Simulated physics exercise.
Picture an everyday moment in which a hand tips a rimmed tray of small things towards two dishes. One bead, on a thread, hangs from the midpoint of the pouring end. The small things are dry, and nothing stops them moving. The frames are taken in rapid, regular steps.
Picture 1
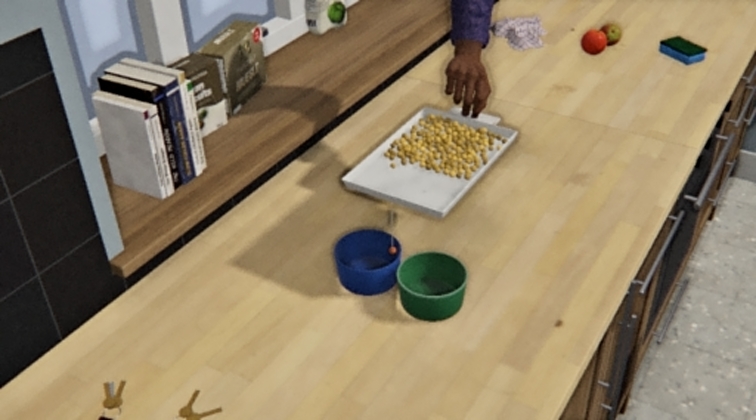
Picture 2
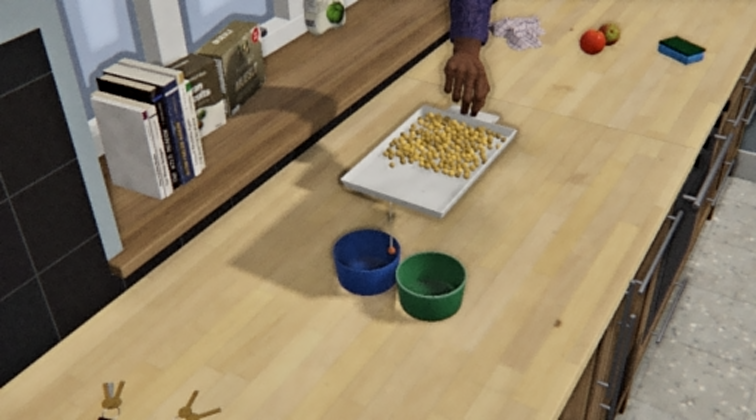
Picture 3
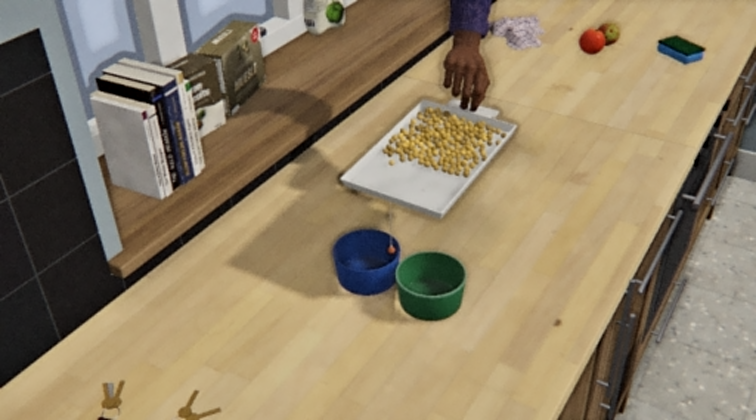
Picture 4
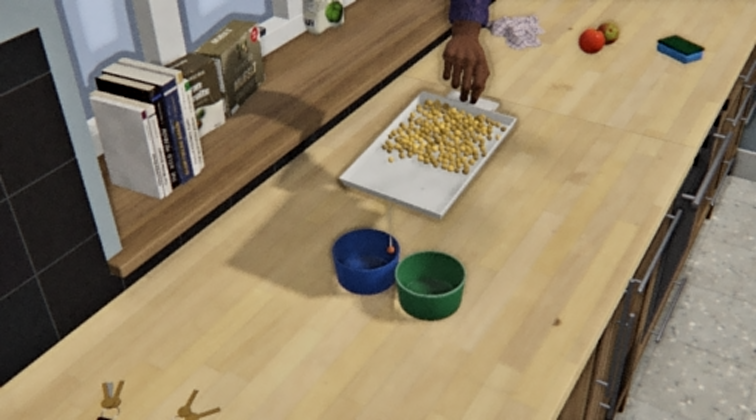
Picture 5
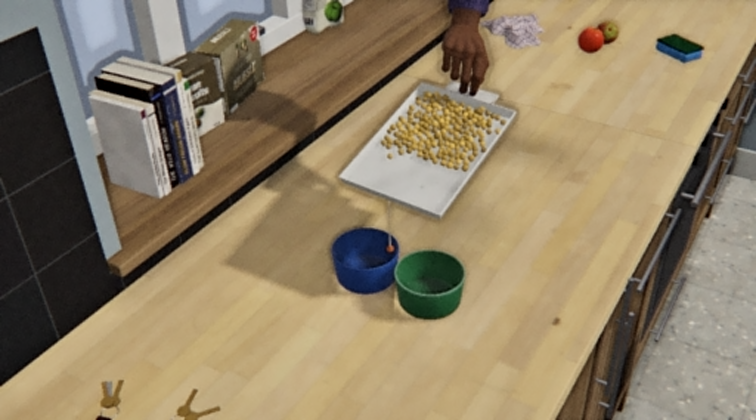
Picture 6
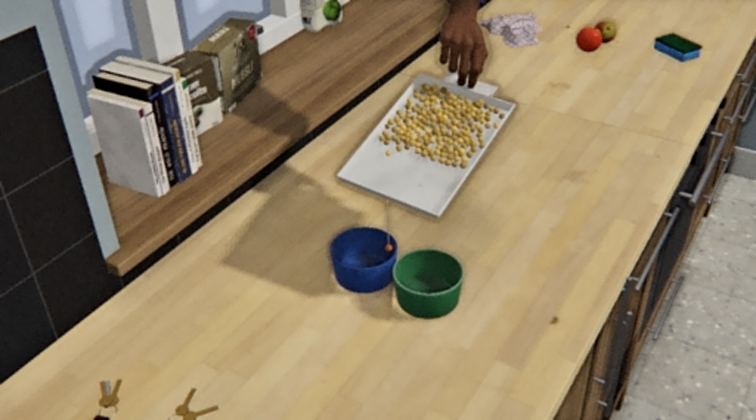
A hand slightly tilting a white rimmed tray of yellow puffed balls above a wooden counter with blue and green dishes.
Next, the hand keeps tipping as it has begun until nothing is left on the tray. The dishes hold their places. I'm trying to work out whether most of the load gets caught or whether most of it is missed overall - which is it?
Turns out most of it gets caught in the end.
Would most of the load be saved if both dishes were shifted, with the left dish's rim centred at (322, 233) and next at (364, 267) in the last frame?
In turn: Not half; over half.
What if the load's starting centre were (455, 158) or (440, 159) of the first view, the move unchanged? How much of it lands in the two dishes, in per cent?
Close to 60 per cent, followed by close to 60 per cent.
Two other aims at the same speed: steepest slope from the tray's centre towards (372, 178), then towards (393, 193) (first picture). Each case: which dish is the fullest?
Number one favours the left of the two; number two favours the left of the two.
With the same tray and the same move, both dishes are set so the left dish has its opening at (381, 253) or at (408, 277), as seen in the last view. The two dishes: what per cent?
The first try gives 60 per cent, the second 80 per cent.
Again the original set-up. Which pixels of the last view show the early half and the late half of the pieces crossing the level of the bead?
At (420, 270) for the first part, then at (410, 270) for the others.
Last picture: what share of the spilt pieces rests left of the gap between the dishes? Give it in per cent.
I make it about 70 percent or so.
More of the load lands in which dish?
Winner: The right side.
Soon, tray tipped steeply; nearly all on the tray; a stray few in the right dish; a stray few in the left dish; a stray few outside both; a small part in the air.
A while on, tray tipped right over; about a third on the tray; about a third in the right dish; a stray few in the left dish; a small part outside both; about a quarter in the air.
Towards the end, tray tipped past a quarter turn; about two thirds in the right dish; a stray few in the left dish; about a third outside both.
Finally, tray tipped past a quarter turn; about two thirds in the right dish; a stray few in the left dish; about a third outside both.
